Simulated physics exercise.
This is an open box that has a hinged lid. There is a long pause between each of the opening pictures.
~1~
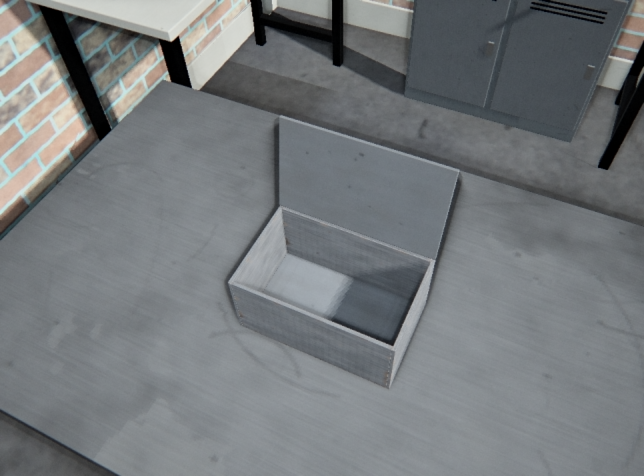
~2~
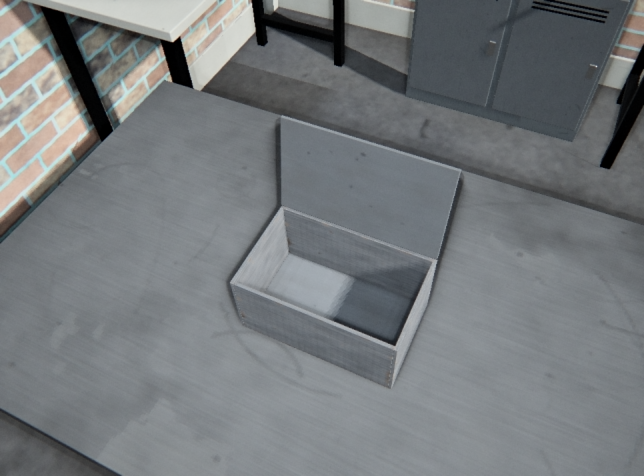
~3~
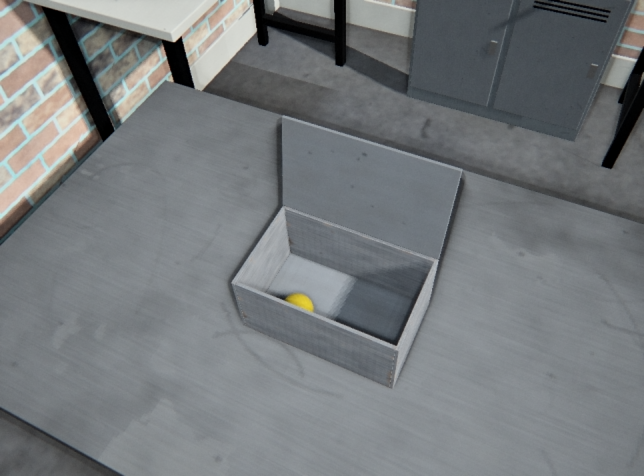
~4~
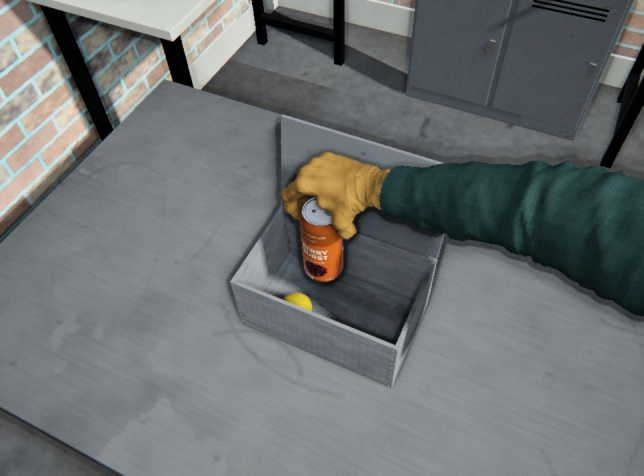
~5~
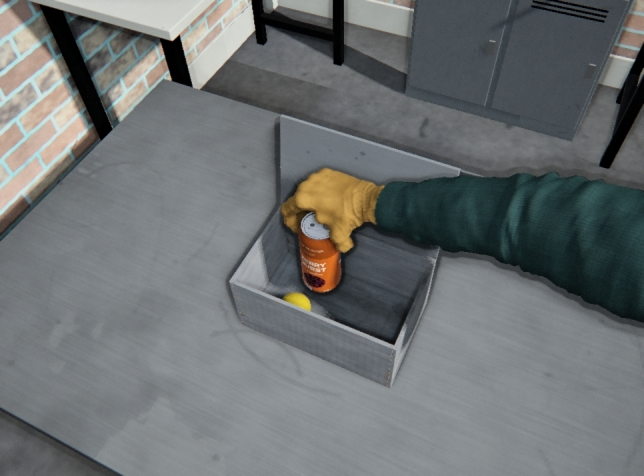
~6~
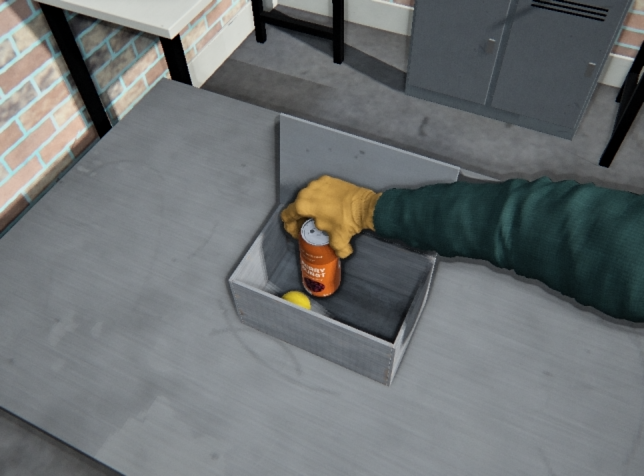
On a grey tabletop, an open box with a hinged lid sat empty until a small yellow ball appeared inside, and then a gloved hand in a green sleeve lowered an orange can into it.
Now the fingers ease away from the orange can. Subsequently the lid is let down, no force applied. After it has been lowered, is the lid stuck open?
Yes.
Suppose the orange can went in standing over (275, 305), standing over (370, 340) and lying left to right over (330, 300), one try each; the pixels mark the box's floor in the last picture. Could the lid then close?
In case one it ends up closed, in case two it remains open and in case three it ends up closed.
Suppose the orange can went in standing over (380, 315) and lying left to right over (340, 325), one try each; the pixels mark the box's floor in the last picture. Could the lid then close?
Trial 1: Lid propped open. Trial 2: Lid lowered.
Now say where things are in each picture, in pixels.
The last thing is not in view yet, in the first frame.
The last thing is not in view yet, in the second frame.
The last thing is not in view yet, in the third frame.
On its way; orange can (323, 242), in the fourth frame.
On its way; orange can (321, 254), in the fifth frame.
Put in, still held; orange can (320, 259), in the sixth frame.
Then, 0.90 s past the last view, lid starting down; orange can displaced about its own width near (335, 273); yellow lemon displaced a little.
Then, 1.50 s past the last view, lid 66° above the rim; orange can displaced about its own width near (335, 273); yellow lemon displaced a little.
Finally, lid 33° above the rim; moved from the start, orange can; yellow lemon still in place. Final places as the last picture's camera would see them, orange can near (335, 273).
